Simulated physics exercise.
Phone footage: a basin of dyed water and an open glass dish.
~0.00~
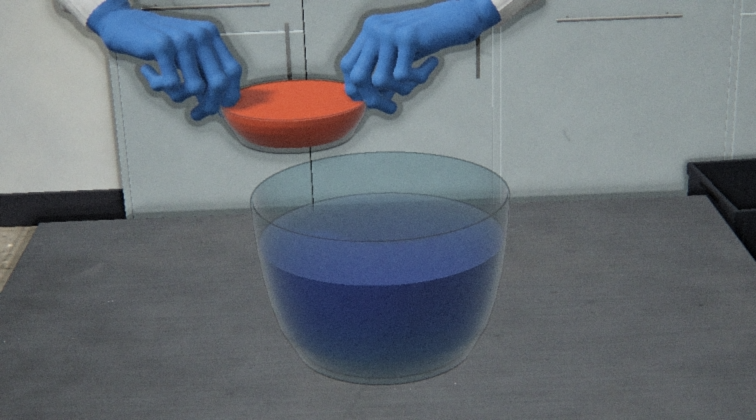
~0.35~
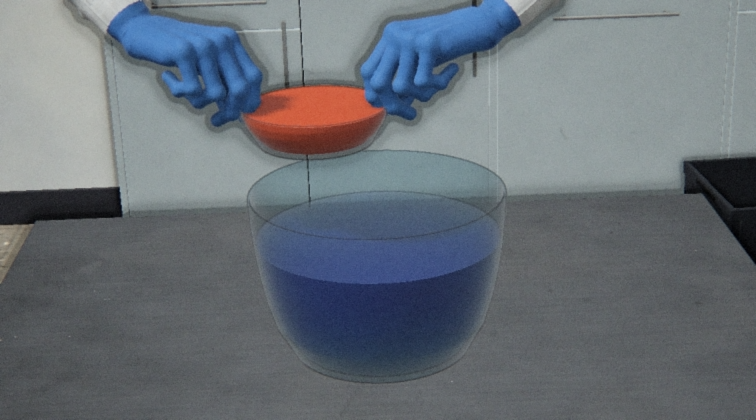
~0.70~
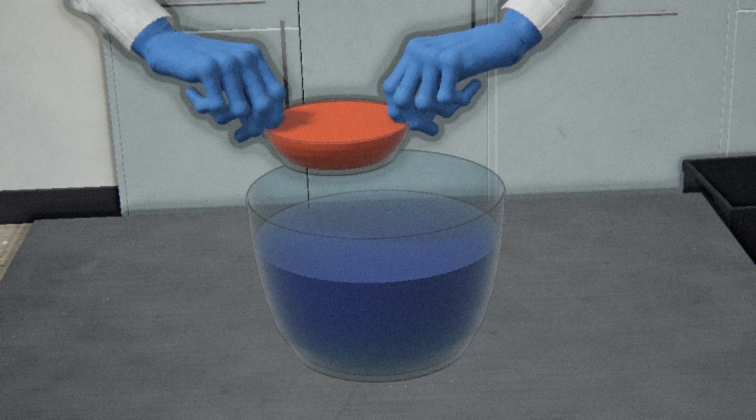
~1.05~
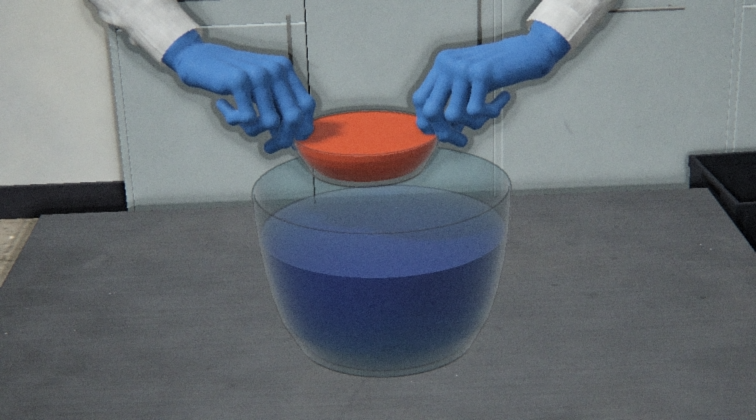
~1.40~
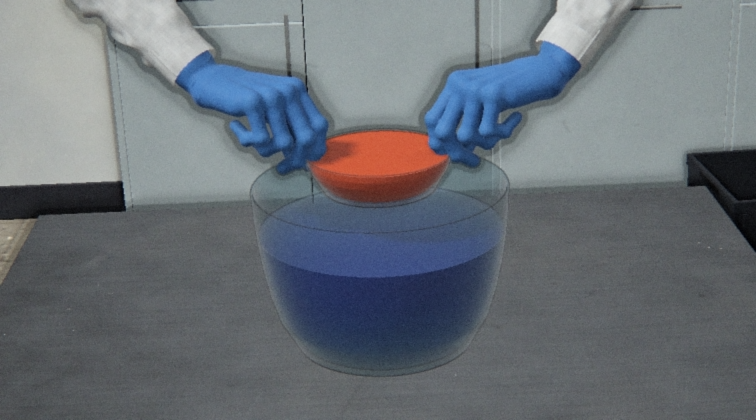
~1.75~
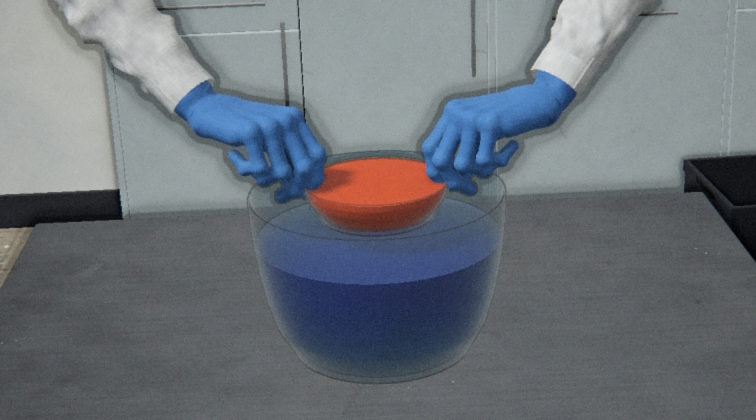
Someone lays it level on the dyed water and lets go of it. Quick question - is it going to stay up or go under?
You'll see it go under.
After 2.2 s, the dish dips into the dyed water.
After 2.8 s, dyed water pours in over its rim.
After 5.0 s, the dish lies on the bottom.
